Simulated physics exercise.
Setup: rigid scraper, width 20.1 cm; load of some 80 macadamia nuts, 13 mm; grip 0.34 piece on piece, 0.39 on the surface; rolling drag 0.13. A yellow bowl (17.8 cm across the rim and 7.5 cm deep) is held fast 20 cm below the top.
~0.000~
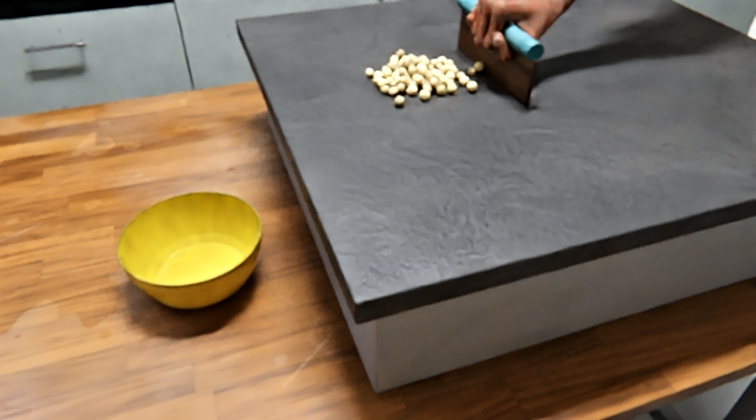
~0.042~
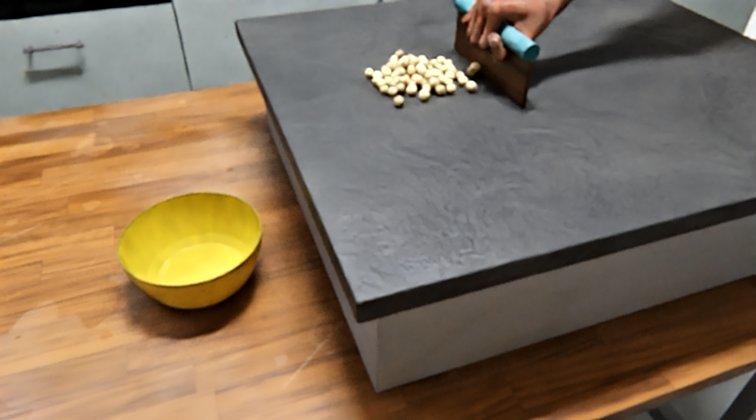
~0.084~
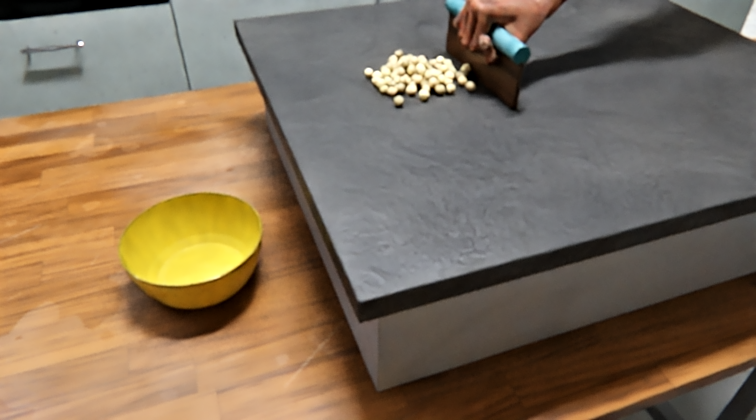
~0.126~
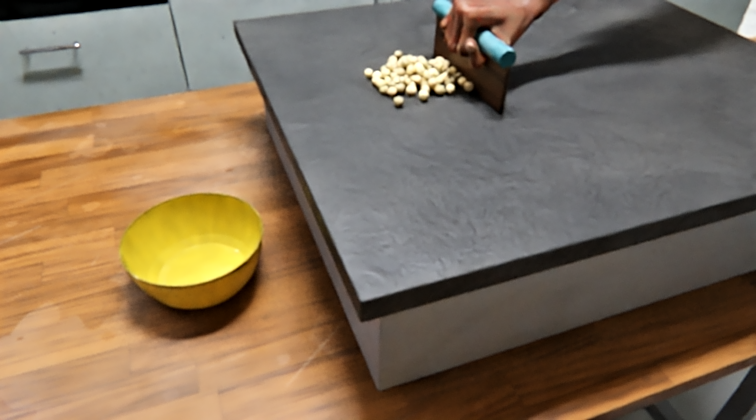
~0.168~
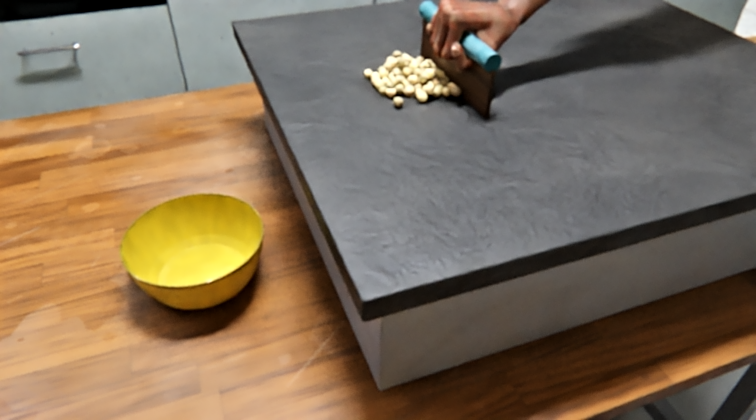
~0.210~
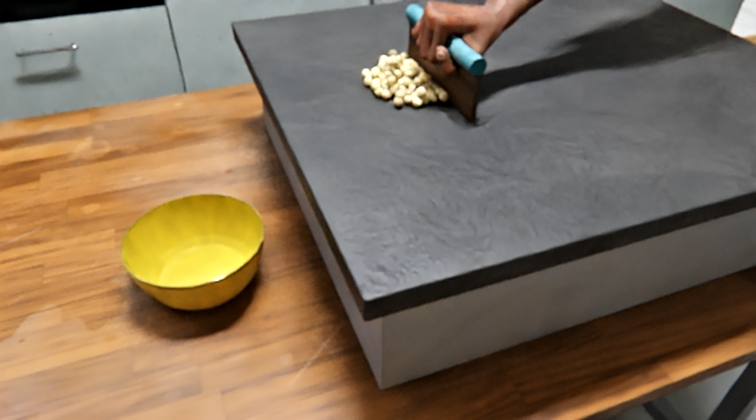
A hand slides a scraper leftward across a dark slab, pushing pale nuts closer together.
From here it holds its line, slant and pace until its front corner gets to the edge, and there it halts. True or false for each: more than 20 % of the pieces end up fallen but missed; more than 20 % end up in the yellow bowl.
Fallen but missed: True; yellow bowl: True.
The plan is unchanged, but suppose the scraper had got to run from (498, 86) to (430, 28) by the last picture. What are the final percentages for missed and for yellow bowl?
Result - missed 30, yellow bowl 20.
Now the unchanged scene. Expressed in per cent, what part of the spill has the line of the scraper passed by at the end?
Roughly 20 %.
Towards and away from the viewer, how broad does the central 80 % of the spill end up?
It works out at some 22 centimetres.
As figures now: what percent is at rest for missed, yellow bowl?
Missed: 30 %; yellow bowl: 50 %.
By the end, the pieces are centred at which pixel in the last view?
About (197, 263).
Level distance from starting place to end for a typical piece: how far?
Estimate: Close to 36 cm.
Then, at 0.45 s, scraper 21 cm from its start, spill 19 cm wide; still on top 100 %.
After 0.69 s, scraper 32 cm from its start, spill 22 cm wide; yellow bowl 10 %, off the edge, not caught 55 %, still on top 35 %.
Then, at 0.89 s, scraper 32 cm from its start, spill 25 cm wide; yellow bowl 50 %, off the edge, not caught 30 %, still on top 20 %.
At rest (1.8 s), yellow bowl 50 %, fallen but missed 30 %, still on top 20 %.
